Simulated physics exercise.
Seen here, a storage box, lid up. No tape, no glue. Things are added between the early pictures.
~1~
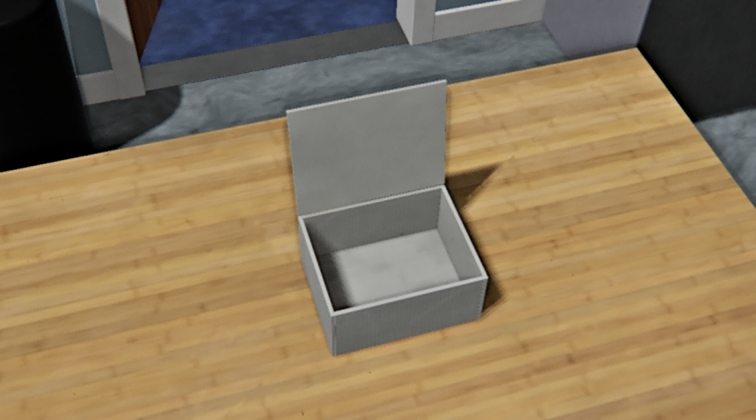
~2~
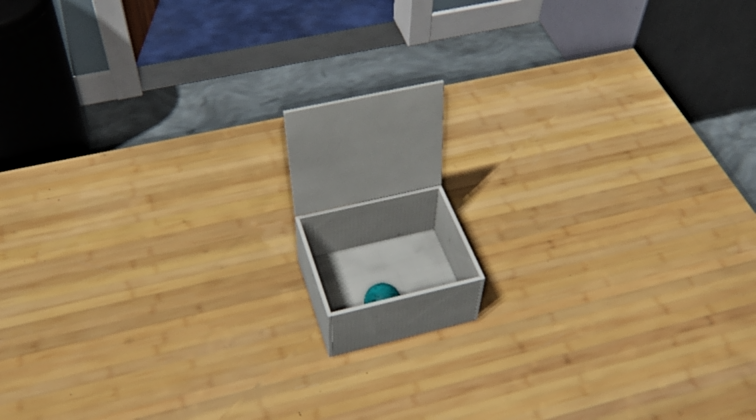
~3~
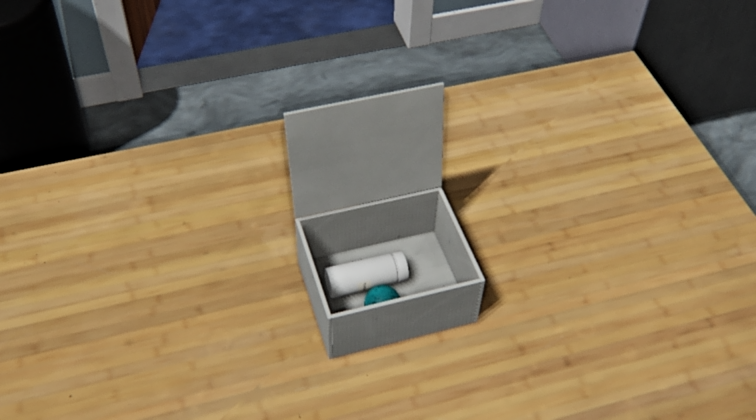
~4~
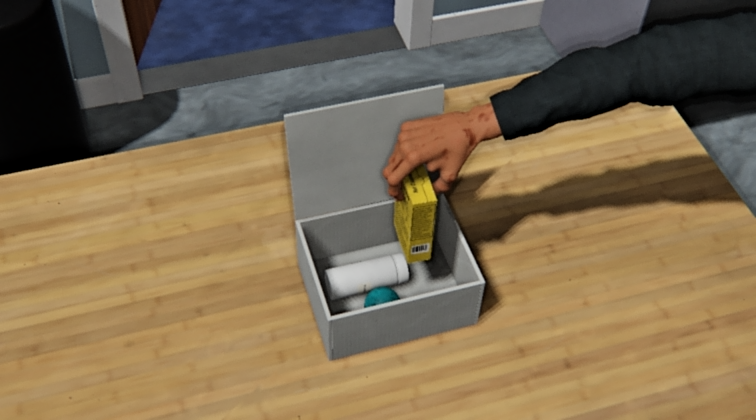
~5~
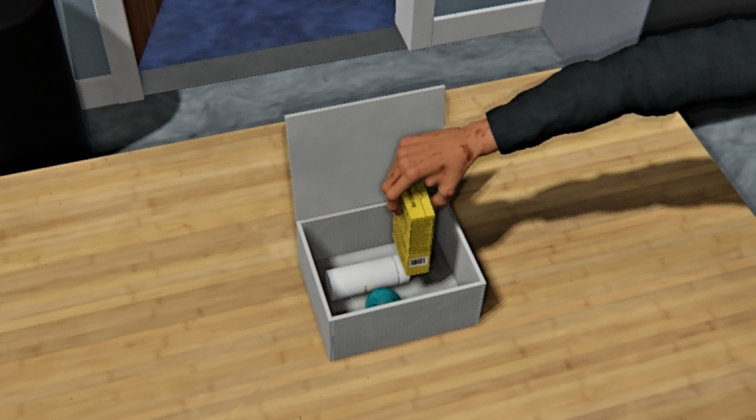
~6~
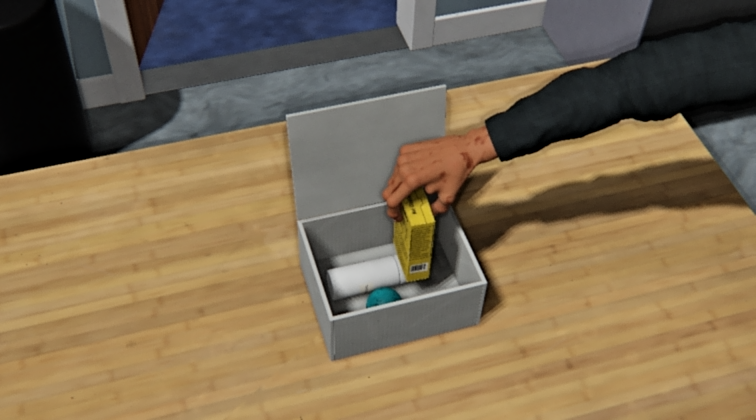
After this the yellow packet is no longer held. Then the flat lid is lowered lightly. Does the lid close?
In the end the lid stays ajar.
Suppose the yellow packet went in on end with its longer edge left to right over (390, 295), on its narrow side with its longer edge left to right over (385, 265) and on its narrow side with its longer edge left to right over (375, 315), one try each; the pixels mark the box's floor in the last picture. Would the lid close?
First, it stays ajar; second, it closes; third, it sits on the rim.
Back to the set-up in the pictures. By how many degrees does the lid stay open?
Some 30° above the rim.
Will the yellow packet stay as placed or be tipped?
The yellow packet ends up tilted.
Then, 0.90 s past the last view, lid starting down; yellow packet rocked 44° from its first pose near (445, 258).
Then, 1.40 s past the last view, lid 72° above the rim; yellow packet rocked 44° from its first pose near (445, 257).
Then, 1.80 s past the last view, lid 43° above the rim; yellow packet rocked 44° from its first pose near (445, 257).
Finally, lid 28° above the rim; down or leaning hard in the box, yellow packet; the other 2 still in place. Final places as the last picture's camera would see them, yellow packet near (445, 257).
